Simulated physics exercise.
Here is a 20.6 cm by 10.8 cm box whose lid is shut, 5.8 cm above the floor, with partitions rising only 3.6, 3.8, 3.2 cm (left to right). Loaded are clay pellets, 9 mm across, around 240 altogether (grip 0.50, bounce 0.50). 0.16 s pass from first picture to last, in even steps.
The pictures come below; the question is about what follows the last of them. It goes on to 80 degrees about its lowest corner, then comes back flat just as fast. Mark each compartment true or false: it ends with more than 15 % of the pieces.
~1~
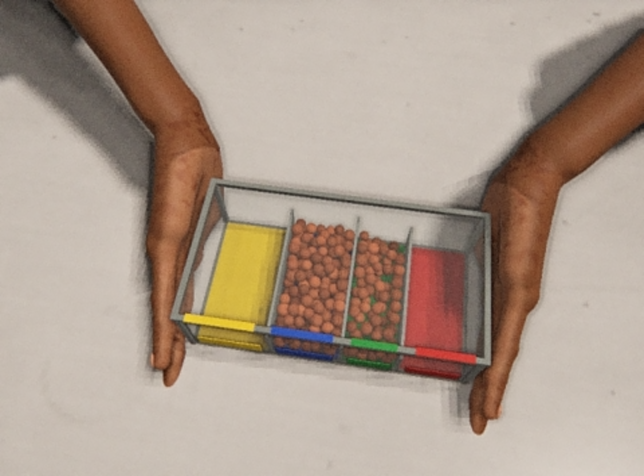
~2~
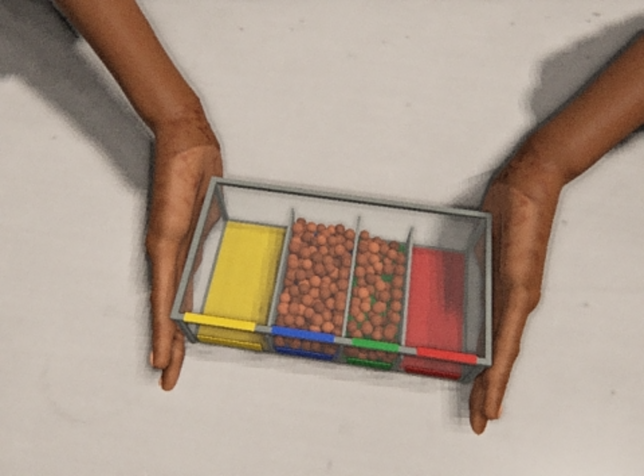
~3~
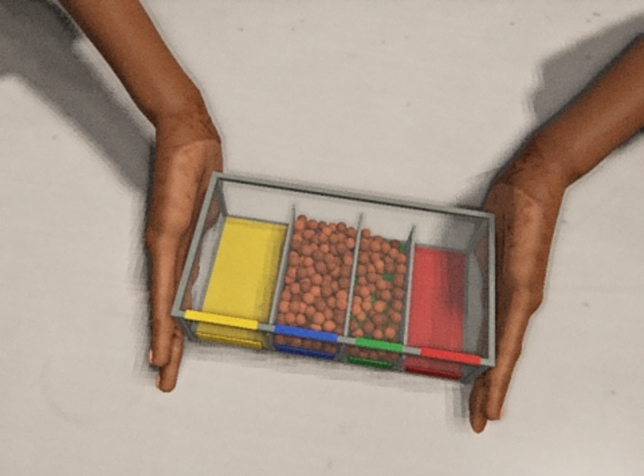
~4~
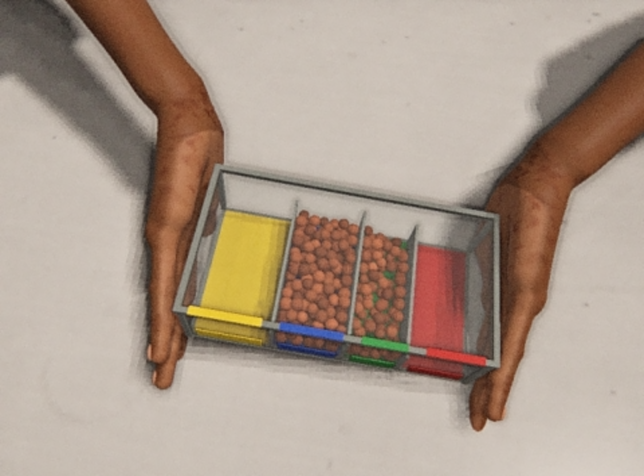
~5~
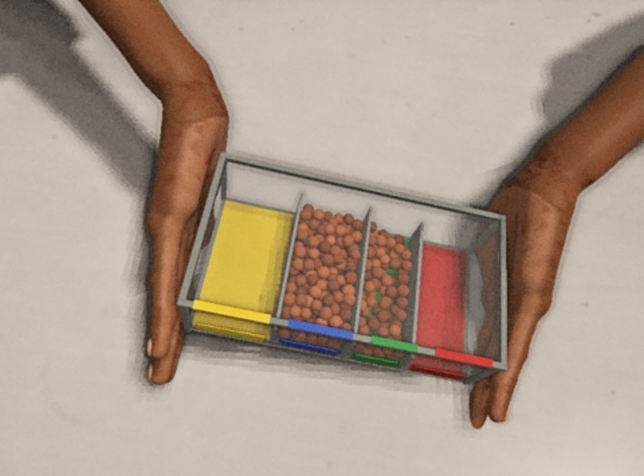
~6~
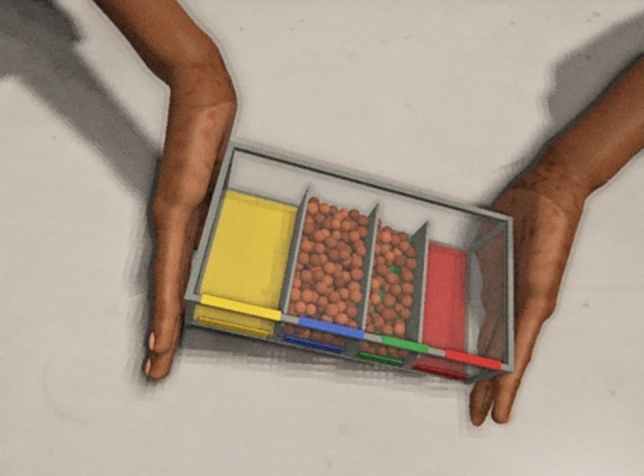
Red: True, blue: True, green: True, yellow: False.
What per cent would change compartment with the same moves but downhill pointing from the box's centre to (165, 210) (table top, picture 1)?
Around 30 percent of them.
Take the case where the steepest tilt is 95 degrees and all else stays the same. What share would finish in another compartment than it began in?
Some 50 per cent.
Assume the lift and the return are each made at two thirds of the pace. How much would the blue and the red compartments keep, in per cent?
That gives blue 55 percent and red 10 percent.
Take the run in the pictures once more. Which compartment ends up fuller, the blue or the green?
The larger amount is in the blue one.
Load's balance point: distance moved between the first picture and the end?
It shifts by roughly 3.0 cm.
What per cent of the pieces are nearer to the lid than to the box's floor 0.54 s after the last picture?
Around 20 in a hundred, give or take.
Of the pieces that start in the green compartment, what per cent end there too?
About 90 in a hundred.
Then, 0.54 s after the last picture, tilt 80 degrees; blue 60 %, green 40 %.
Then, 0.91 s after the last picture, tilt 34 degrees; red 20 %, blue 50 %, green 30 %.
Then, 1.36 s after the last picture, tilt 0 degrees; red 20 %, blue 50 %, green 30 %.
In the end, red 20 %, blue 50 %, green 30 %, yellow 0 %.
